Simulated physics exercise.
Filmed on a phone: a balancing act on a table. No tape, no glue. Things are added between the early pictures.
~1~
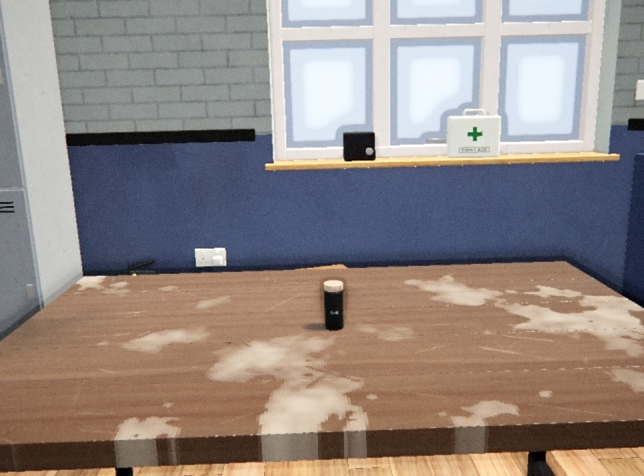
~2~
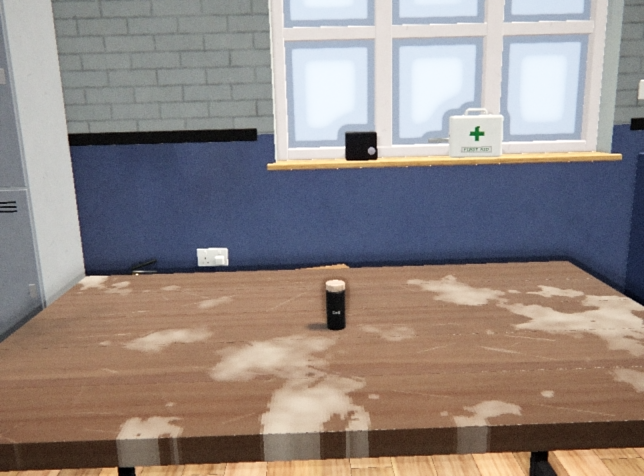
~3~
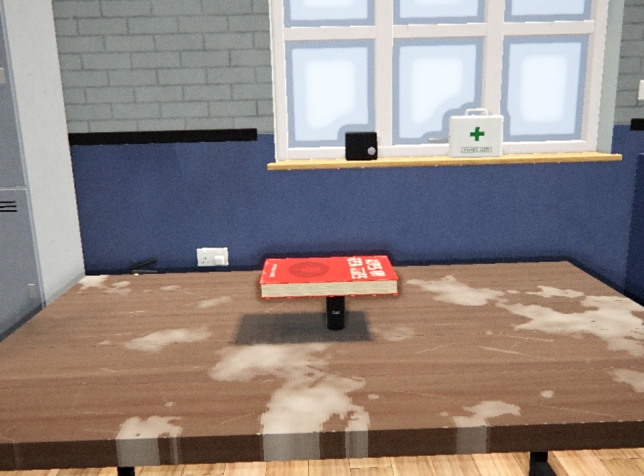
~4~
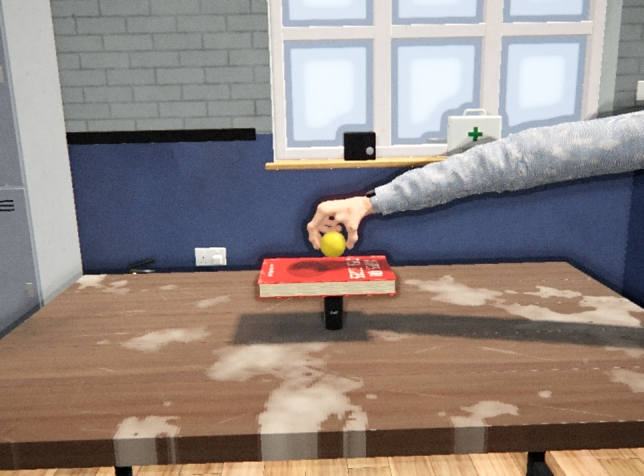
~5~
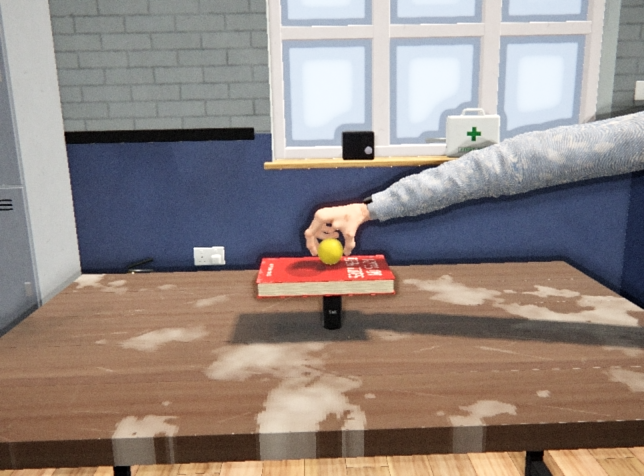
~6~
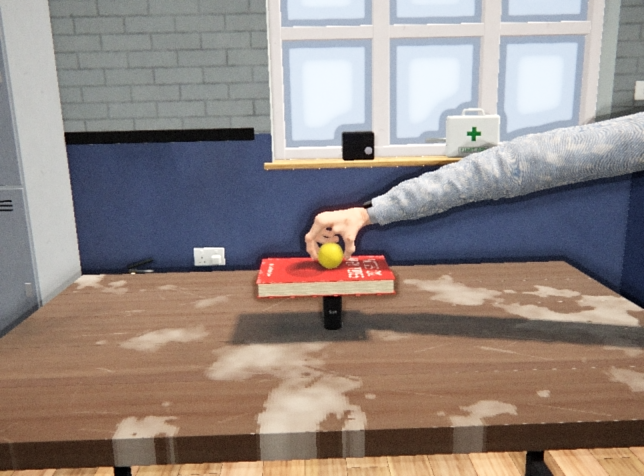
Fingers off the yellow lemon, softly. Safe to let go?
As it turns out, it stays up.
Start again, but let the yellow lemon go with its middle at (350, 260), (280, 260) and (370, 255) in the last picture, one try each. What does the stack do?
In the first case it keeps its balance; in the second case it comes apart; in the third case it holds.
Then, 0.20 s past the last view, nothing moves.
Then, 0.50 s past the last view, yellow lemon resting near (331, 256).
Finally, all 3 still in place. Final places as the last picture's camera would see them, yellow lemon near (330, 256). The stack keeps its balance.
